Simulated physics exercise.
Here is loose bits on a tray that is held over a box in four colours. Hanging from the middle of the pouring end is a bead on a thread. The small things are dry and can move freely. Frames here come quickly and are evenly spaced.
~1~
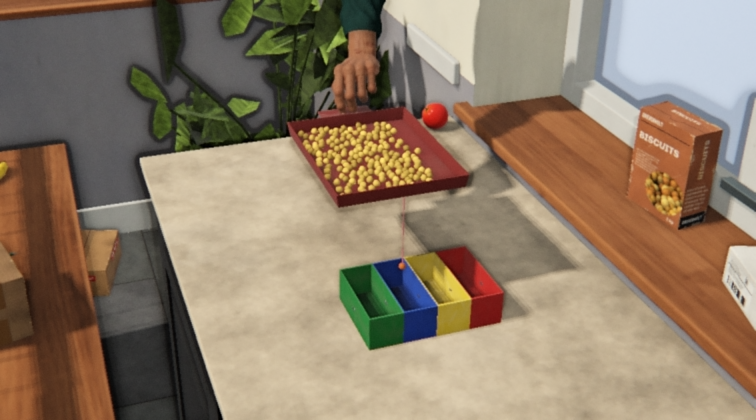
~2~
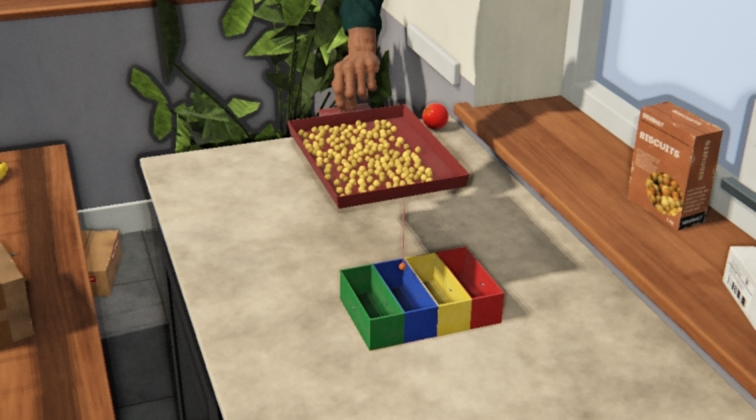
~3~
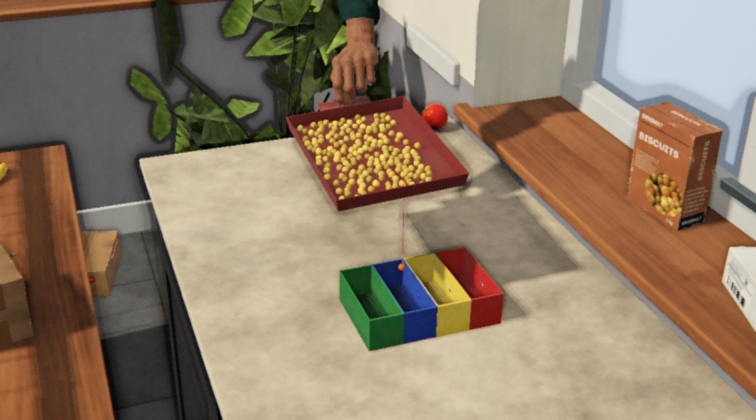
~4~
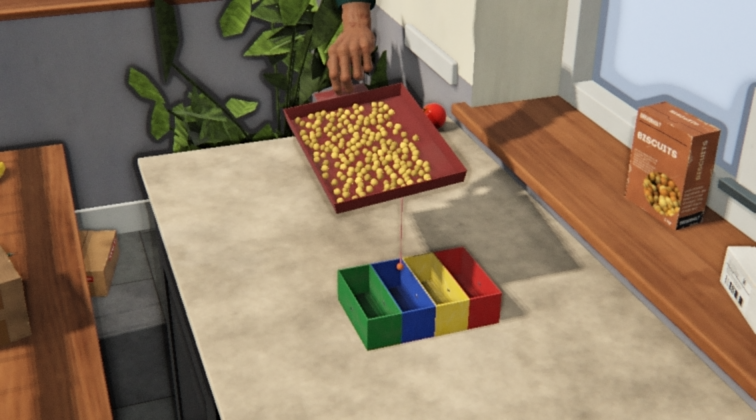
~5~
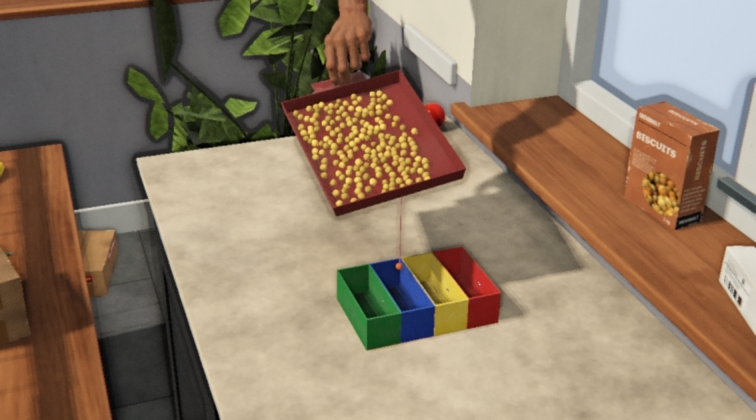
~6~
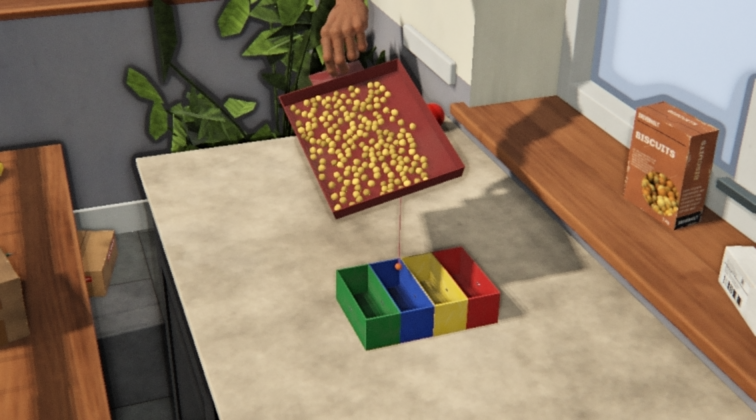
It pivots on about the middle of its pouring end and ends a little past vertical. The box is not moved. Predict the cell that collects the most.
I would say the green cell.
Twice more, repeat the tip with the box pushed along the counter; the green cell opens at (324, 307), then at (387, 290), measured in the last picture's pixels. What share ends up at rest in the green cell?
First placement: Some 20 %; second placement: Some 10 %.
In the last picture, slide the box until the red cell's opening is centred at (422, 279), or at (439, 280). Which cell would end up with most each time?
The first time the blue one comes out on top, the second time that green cell.
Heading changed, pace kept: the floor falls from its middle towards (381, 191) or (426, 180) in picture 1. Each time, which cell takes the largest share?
The cell in green, then the red one.
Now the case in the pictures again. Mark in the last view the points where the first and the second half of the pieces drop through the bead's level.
First part (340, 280), rest (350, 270).
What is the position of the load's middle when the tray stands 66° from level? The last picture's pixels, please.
Its middle sits at about pixel (347, 178).
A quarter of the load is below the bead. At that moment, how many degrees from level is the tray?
Somewhere near 105°.
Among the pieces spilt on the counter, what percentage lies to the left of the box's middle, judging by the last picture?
Left share: Some 100 per cent.
Soon, tray tipped steeply; nearly all on the tray; a stray few falling or outside the box.
A while on, tray tipped past a quarter turn; about half on the tray; a small part in the green cell; a stray few in the blue cell; about half falling or outside the box.
Towards the end, tray tipped past a quarter turn; about half in the green cell; a stray few in the blue cell; about half falling or outside the box.
Finally, tray tipped past a quarter turn; about half in the green cell; a stray few in the blue cell; none in the yellow cell; none in the red cell; about half outside the box.
